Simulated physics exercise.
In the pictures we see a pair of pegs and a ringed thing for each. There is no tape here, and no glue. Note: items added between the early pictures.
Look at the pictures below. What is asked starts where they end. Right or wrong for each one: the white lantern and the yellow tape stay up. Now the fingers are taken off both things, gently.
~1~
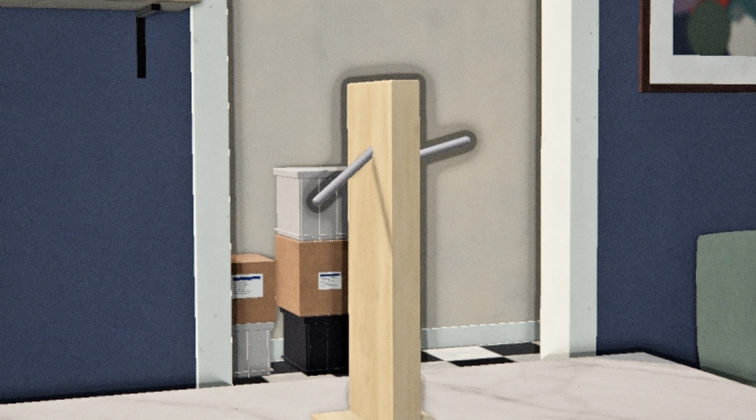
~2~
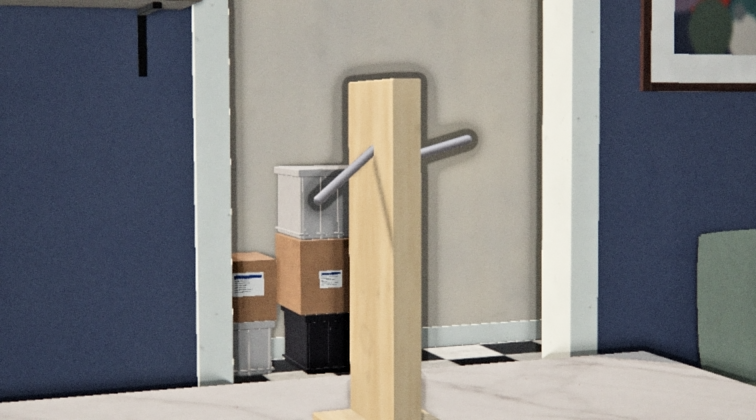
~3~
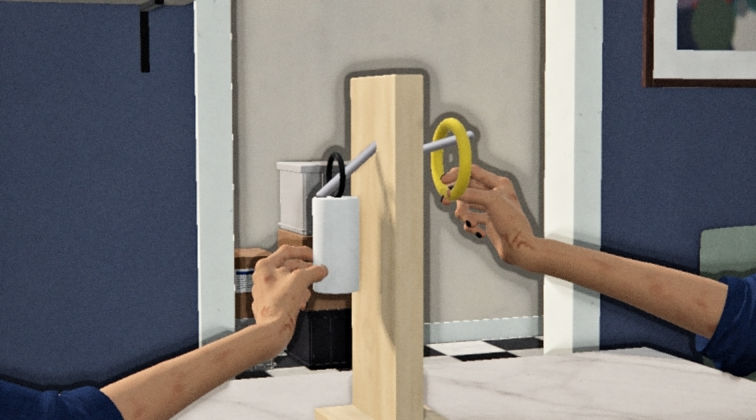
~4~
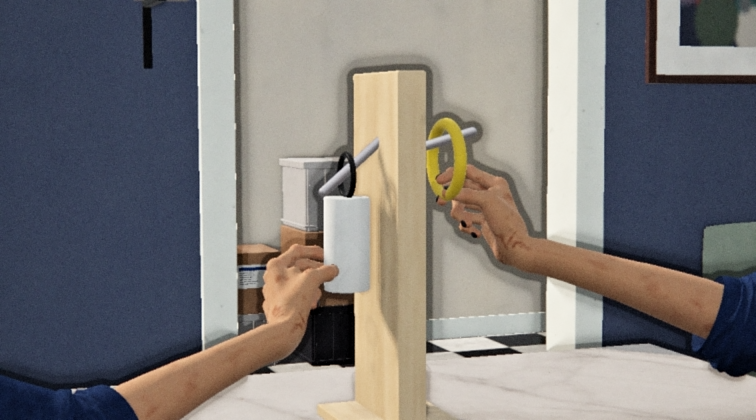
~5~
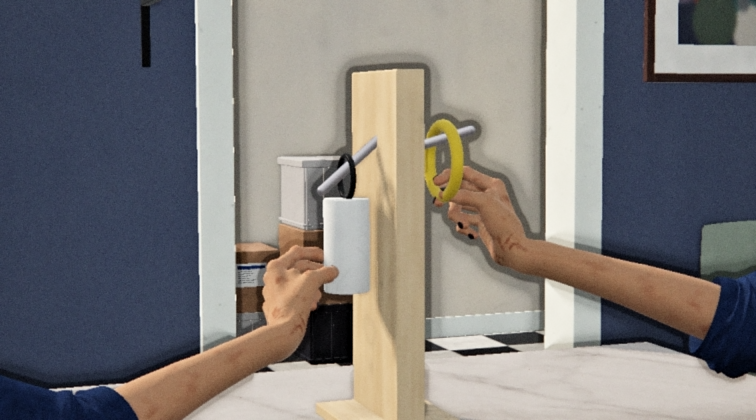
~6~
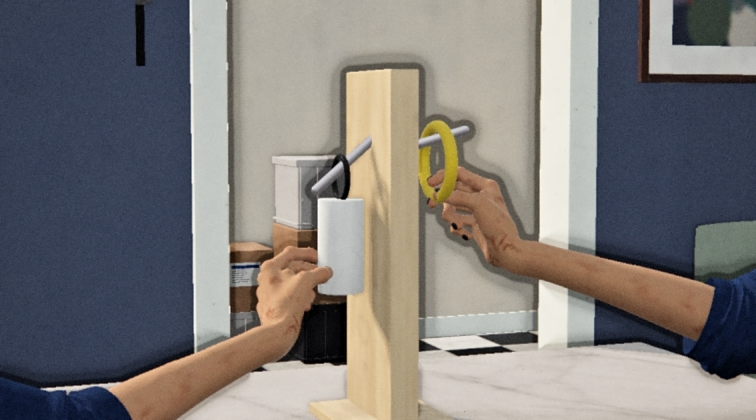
Judgement: The white lantern wrong; the yellow tape right.
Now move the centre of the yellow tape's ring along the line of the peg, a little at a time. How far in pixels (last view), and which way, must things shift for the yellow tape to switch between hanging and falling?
Right, by around 28 pixels.
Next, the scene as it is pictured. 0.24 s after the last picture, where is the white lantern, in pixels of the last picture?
Its middle is close to (293, 350).
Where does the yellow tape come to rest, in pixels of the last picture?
End position, centre: Approx. (404, 173).
Then, 0.14 s after the last picture, white lantern tipped 21° from how it was near (326, 253); yellow tape tipped 9° from how it was near (434, 165).
Then, 0.24 s after the last picture, white lantern falling near (293, 350); yellow tape tipped 10° from how it was near (425, 168).
Then, 0.34 s after the last picture, white lantern down below near (224, 413); yellow tape moved a little near (410, 172).
At rest, the white lantern slips down; the yellow tape hangs there, near (404, 173).
